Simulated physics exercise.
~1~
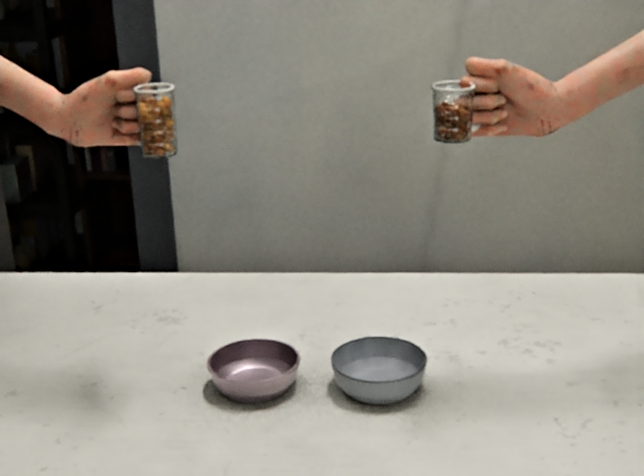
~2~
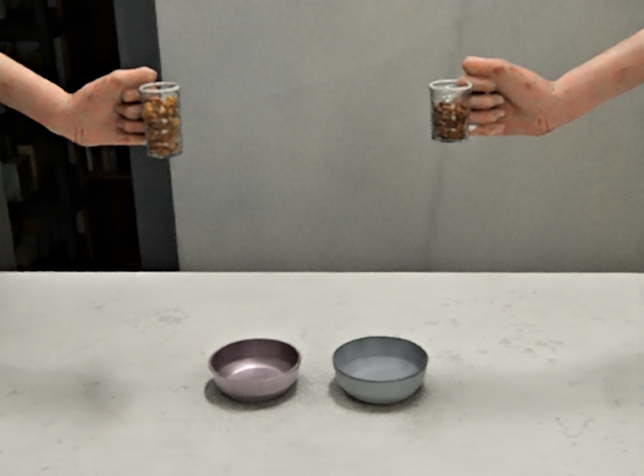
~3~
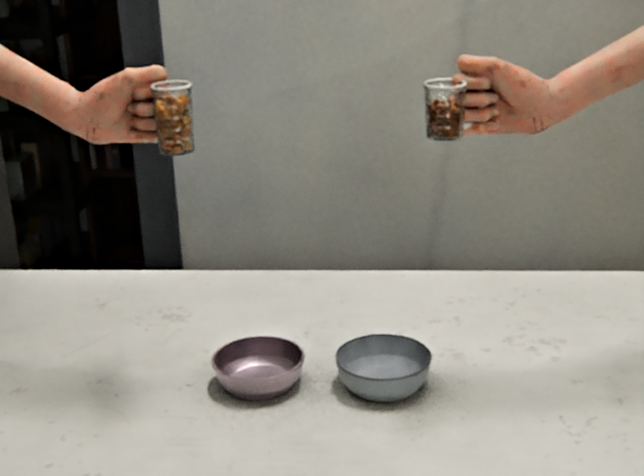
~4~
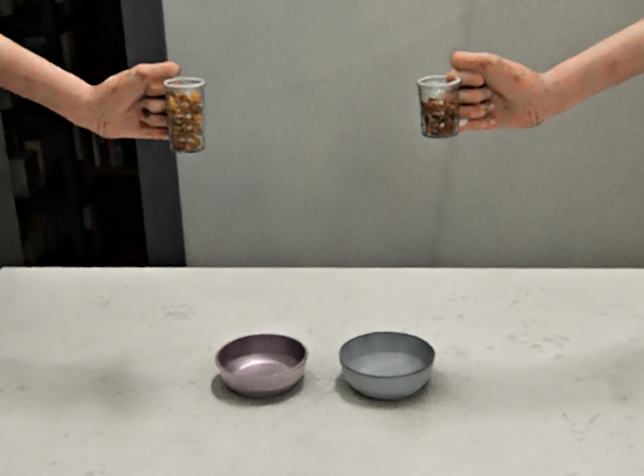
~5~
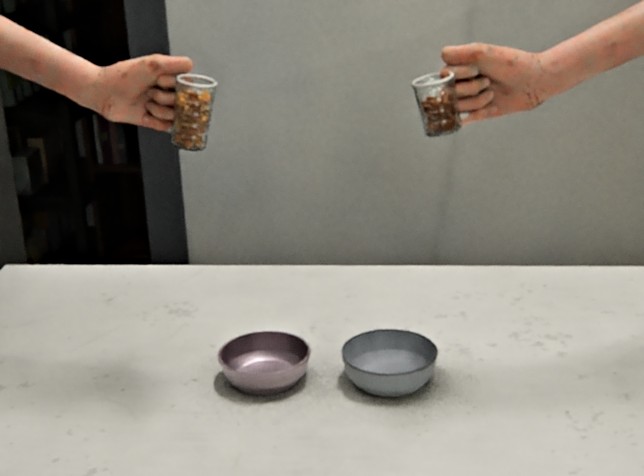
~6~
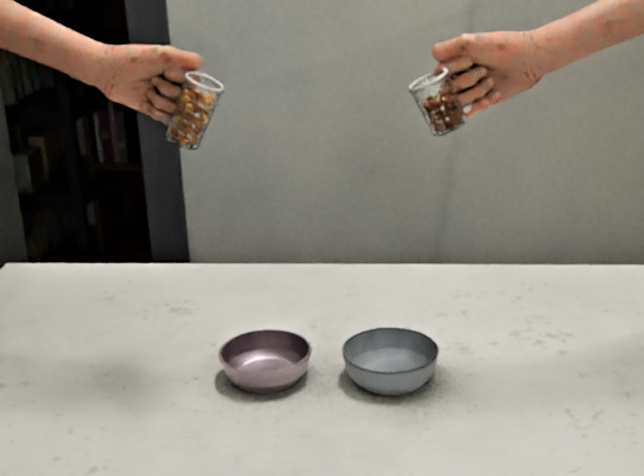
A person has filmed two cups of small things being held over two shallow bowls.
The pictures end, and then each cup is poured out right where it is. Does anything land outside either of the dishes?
In order: Left dish sheds bits; right dish sheds bits.
Then, 0.33 s later than the last frame, left, every one still in the cup; right, every one still in the cup.
Then, 0.68 s later than the last frame, left, every one still in the cup; right, almost all still in the cup, just a few in the air.
Then, 1.10 s later than the last frame, left, roughly half still in the cup, about a tenth in the dish, roughly half in the air; right, about a tenth still in the cup, roughly a quarter in the dish, just a few outside the dish, the larger part in the air.
When it is over, left, the larger part in the dish, about a tenth outside the dish; right, almost all in the dish, about a tenth outside the dish.
